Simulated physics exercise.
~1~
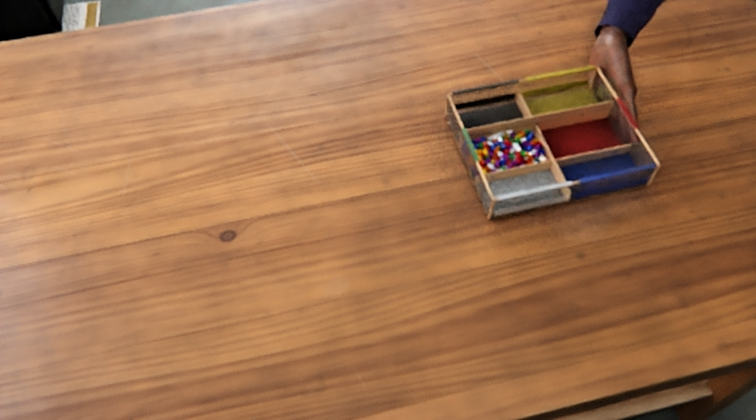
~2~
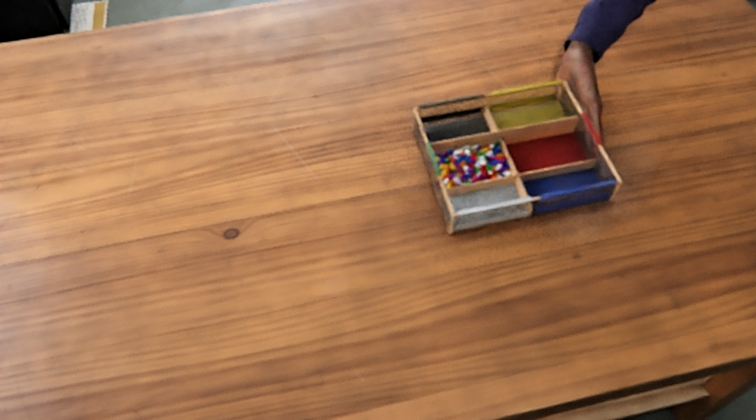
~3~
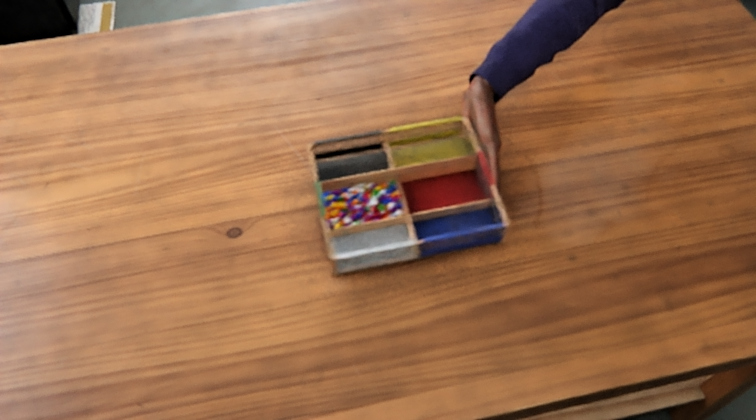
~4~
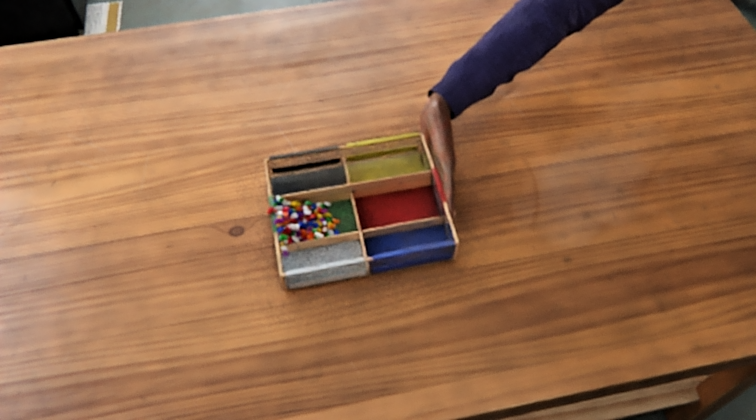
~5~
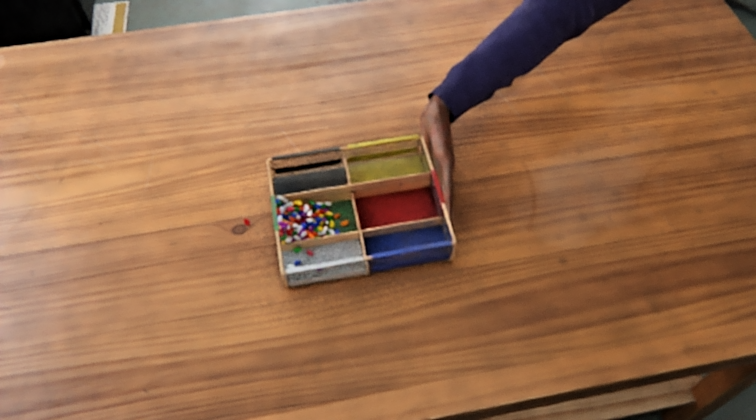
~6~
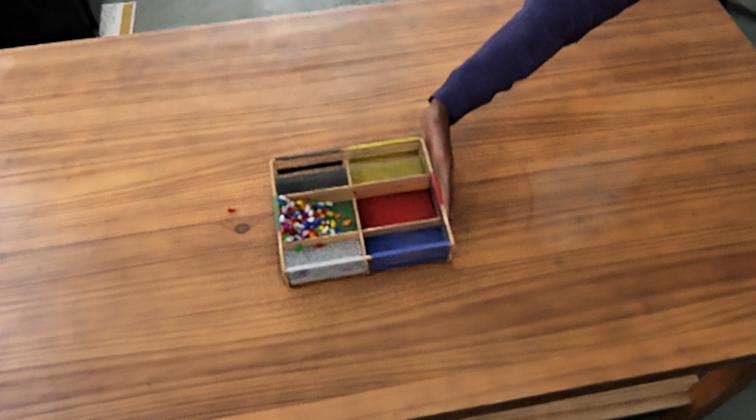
A hand in a dark blue sleeve slid a divided wooden tray of colourful jelly beans leftward across a wooden table and stopped, making the beans surge left and a few spill out, with one red piece left on the tabletop beside it.
